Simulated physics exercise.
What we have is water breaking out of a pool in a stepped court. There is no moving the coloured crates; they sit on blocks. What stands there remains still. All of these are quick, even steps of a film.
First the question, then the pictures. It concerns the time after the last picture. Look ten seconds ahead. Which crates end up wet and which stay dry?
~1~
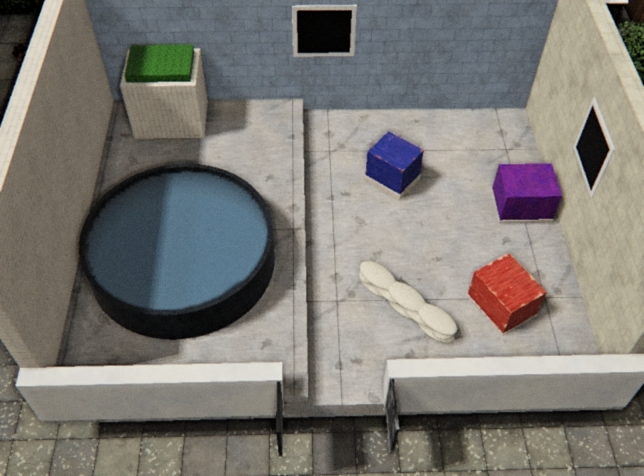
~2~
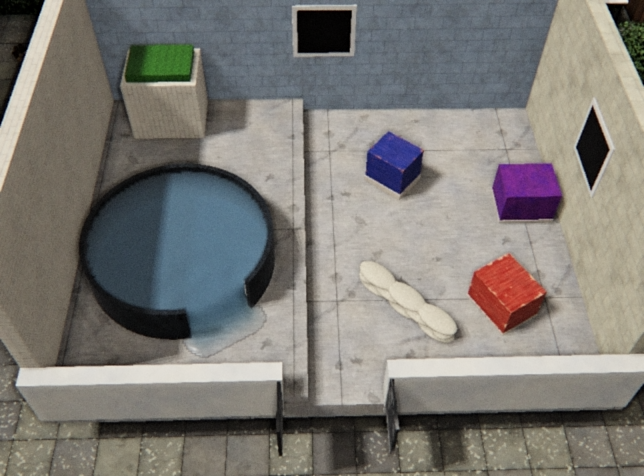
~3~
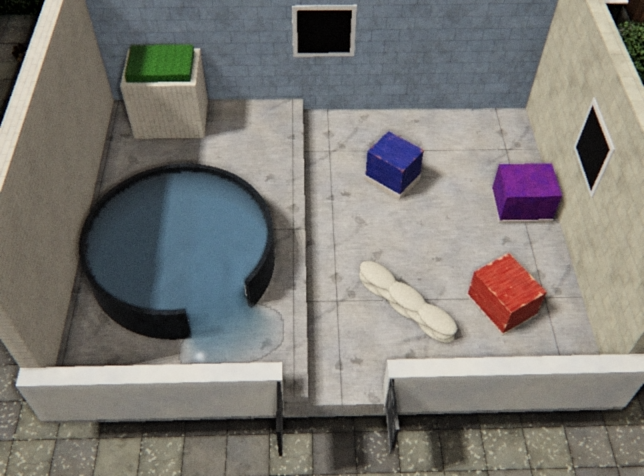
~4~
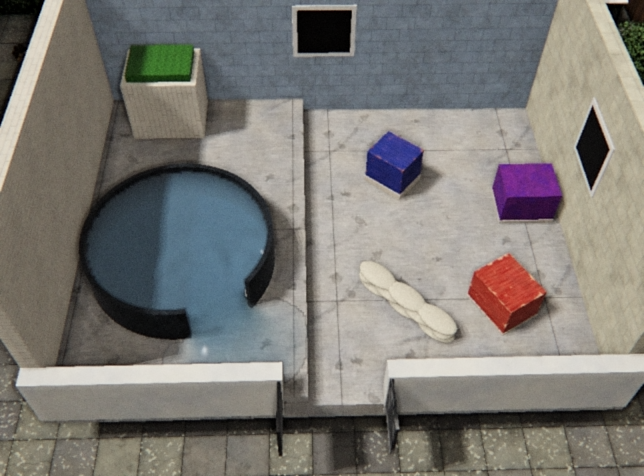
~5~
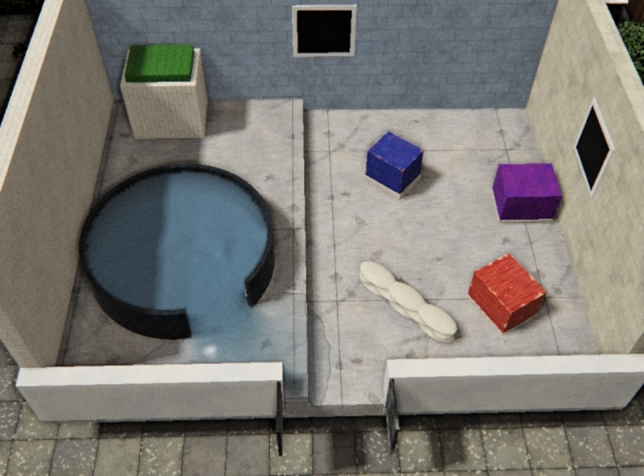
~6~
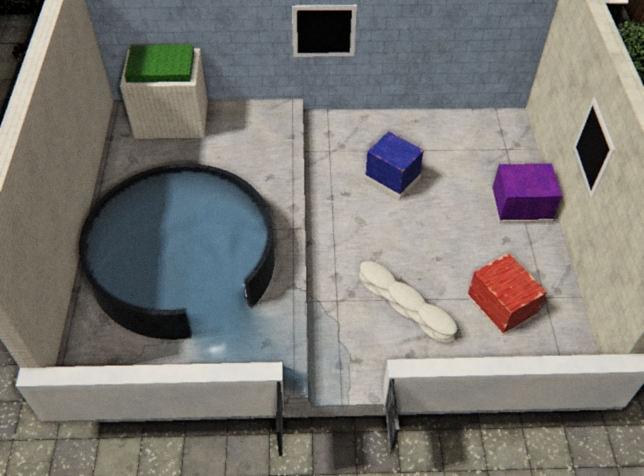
Outcome: The blue crate avoids any dampness from the water; the red crate gets dampened by the water; the purple crate gets dampened by the water.
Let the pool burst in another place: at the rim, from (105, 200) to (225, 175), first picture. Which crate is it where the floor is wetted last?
My pick is the red-painted one.
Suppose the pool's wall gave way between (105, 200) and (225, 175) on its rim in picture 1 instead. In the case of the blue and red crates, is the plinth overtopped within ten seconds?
The blue one is reached; the red one is reached.
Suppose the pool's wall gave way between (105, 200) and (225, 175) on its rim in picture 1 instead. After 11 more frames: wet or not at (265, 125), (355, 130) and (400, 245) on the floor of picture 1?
First spot drenched, second drenched, third unwetted.
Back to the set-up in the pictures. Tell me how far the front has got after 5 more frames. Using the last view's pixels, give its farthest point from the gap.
Approximate pixel: (457, 385).
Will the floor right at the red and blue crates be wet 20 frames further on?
My answer: Red flooded and blue unflooded.
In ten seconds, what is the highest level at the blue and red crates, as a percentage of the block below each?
Roughly 60 per cent for the first, 230 per cent for the second.
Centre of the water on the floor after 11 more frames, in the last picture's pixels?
Around pixel (214, 286) of the last picture.
A moment on, water covers 15 % of the floor; the blue crate not reached, the red crate not reached, the purple crate not reached.
Next, water covers 25 % of the floor; the blue crate not reached, the red crate water round its plinth, the purple crate not reached.
Then, water covers 35 % of the floor; the blue crate not reached, the red crate water round its plinth, the purple crate water round its plinth.
Later, water covers 60 % of the floor; the blue crate water round its plinth, the red crate water round its plinth, the purple crate water round its plinth.
In the end, water covers 80 % of the floor; the blue crate stayed above the water, the red crate was topped, the purple crate was topped.
